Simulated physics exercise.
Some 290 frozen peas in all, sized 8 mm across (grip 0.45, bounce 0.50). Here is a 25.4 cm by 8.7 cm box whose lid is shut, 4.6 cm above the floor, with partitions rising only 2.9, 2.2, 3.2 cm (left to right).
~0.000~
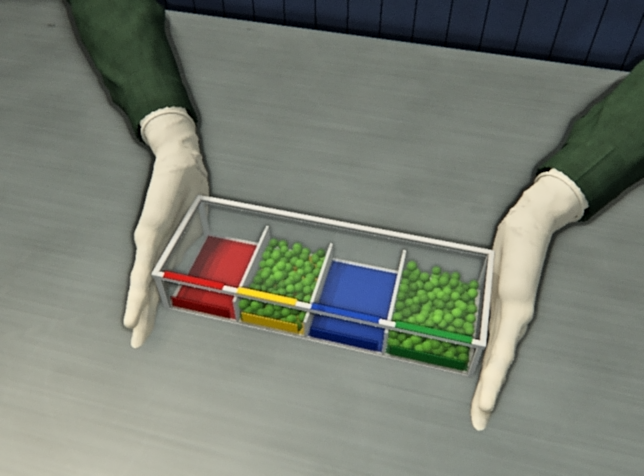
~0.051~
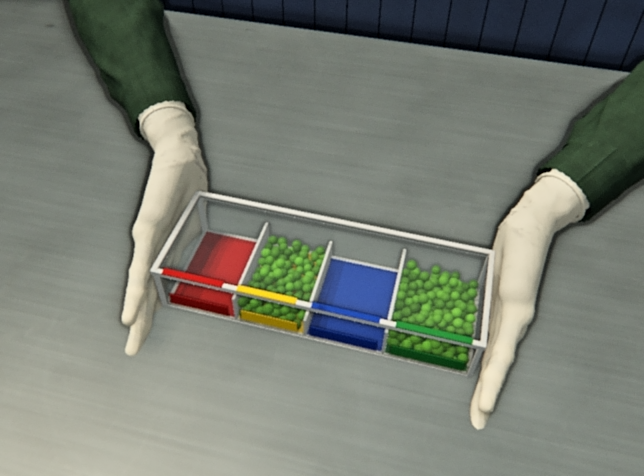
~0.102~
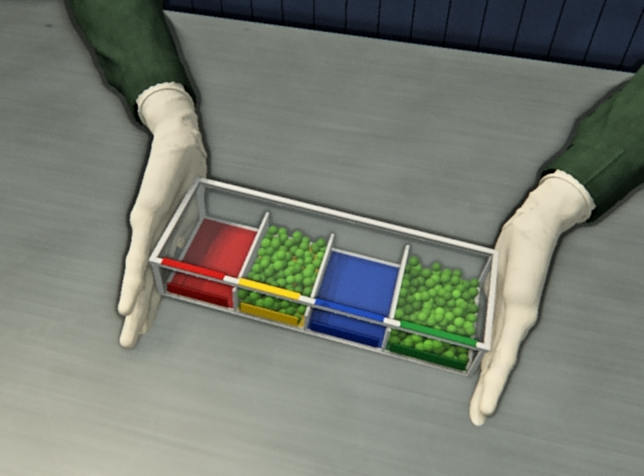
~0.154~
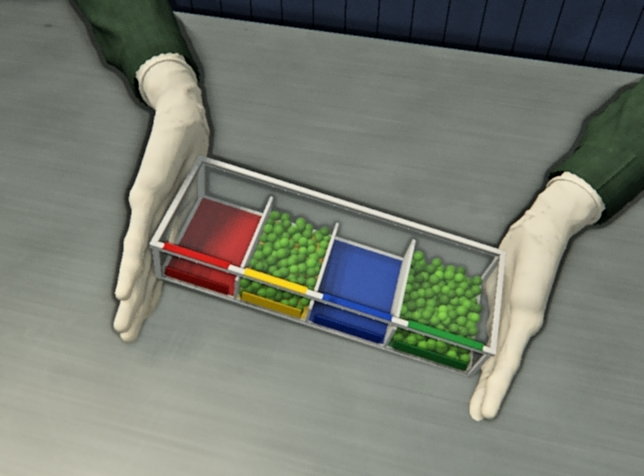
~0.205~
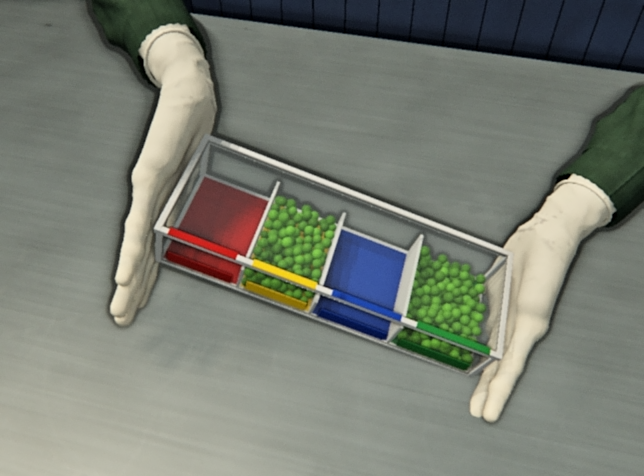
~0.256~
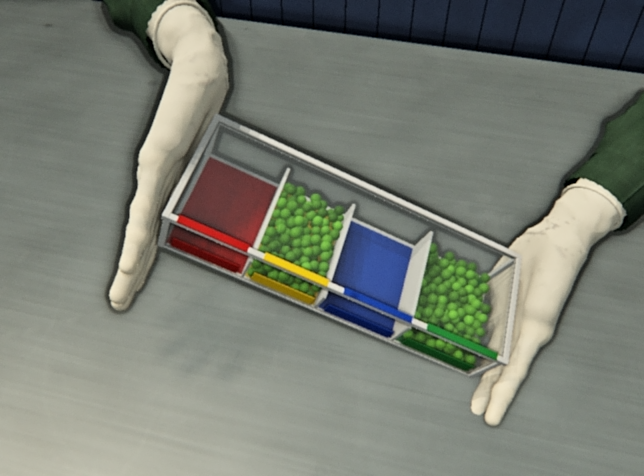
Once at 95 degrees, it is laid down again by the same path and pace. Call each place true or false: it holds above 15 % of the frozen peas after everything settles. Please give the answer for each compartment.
Red compartment: False, blue compartment: True, green compartment: True, yellow compartment: False.
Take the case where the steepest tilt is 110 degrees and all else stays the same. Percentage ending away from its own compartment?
That works out to close to 45 percent.
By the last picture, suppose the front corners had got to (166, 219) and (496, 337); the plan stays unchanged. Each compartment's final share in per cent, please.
Red = 0 %; blue = 20 %; green = 75 %; yellow = 5 %.
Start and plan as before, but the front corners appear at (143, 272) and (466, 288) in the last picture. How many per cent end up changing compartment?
Some 45 %.
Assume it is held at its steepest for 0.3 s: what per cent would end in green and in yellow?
You'd end up with green at 70 per cent and yellow at 0 per cent.
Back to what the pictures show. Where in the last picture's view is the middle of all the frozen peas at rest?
Resting centre estimate: Around (427, 327).
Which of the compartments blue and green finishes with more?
That would be the green compartment.
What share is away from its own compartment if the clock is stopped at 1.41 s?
It comes to some 40 per cent.
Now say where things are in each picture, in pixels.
The first frame shows box tilt 0 degrees, front corners at (159, 273) and (480, 342); green 55 %, yellow 45 %.
The second frame shows box tilt 1 degrees, front corners at (158, 270) and (480, 343).
The third frame shows box tilt 5 degrees, front corners at (157, 259) and (484, 346), lowest corner right front.
The fourth frame shows box tilt 12 degrees, front corners at (158, 243) and (490, 349), lowest corner right front.
The fifth frame shows box tilt 18 degrees, front corners at (162, 228) and (496, 354), lowest corner right front.
The sixth frame shows box tilt 24 degrees, front corners at (170, 215) and (502, 358), lowest corner right front; green 55 %, yellow 45 %. The box's pace is about 120 degrees a second.
After 0.95 s, tilt 94 degrees; blue 20 %, green 60 %, yellow 20 %.
After 1.41 s, tilt 39 degrees; blue 20 %, green 75 %, yellow 5 %.
After 1.94 s, tilt 0 degrees; blue 20 %, green 75 %, yellow 5 %.
In the end, at 2.4 s, red 0 %, blue 20 %, green 75 %, yellow 5 %.
